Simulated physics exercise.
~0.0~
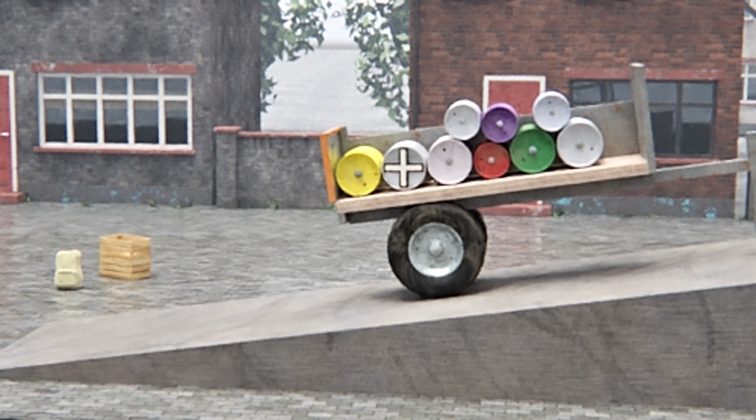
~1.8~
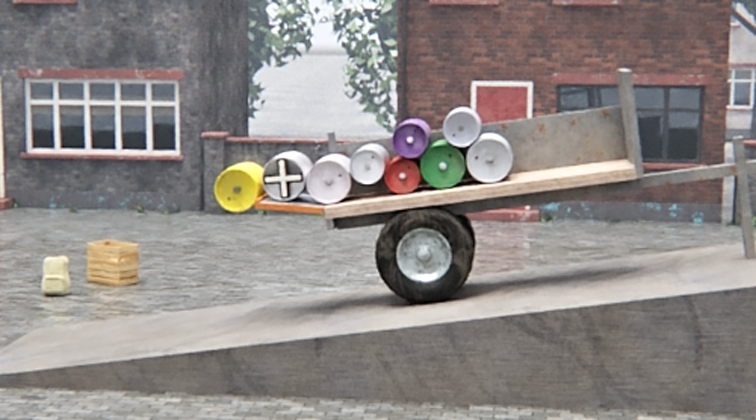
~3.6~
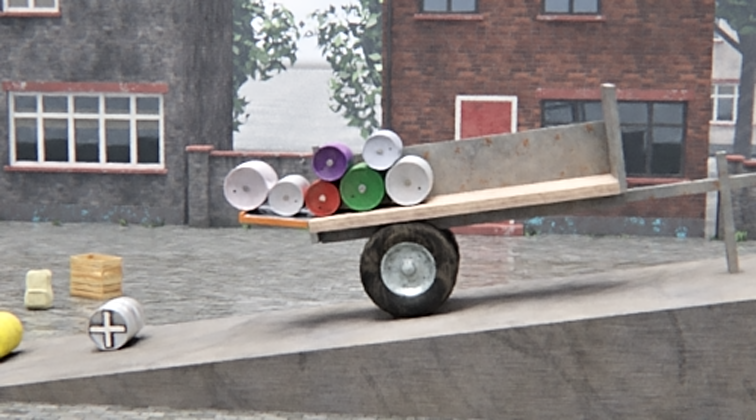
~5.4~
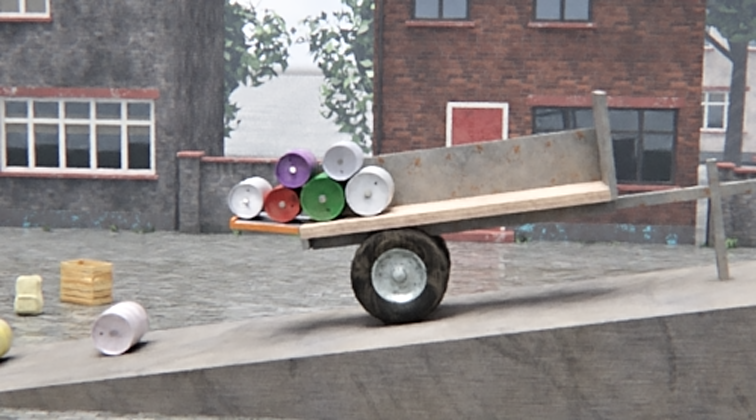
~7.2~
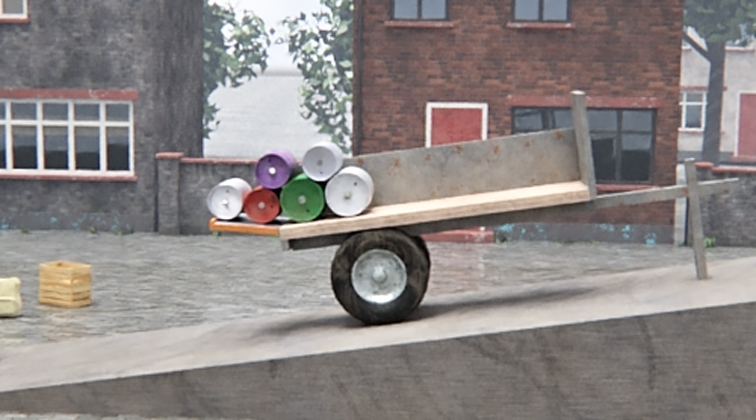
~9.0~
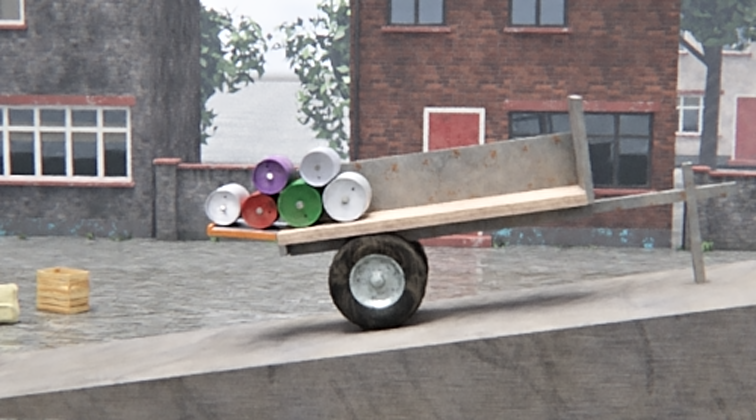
The clip shows kegs on a nose-up trailer on a ramp rolling left as its tailgate lies lowered; the yellow keg, the cross-marked one and a pale one drop off the back, while the purple, green, red and remaining pale kegs settle in a stack at the tail.
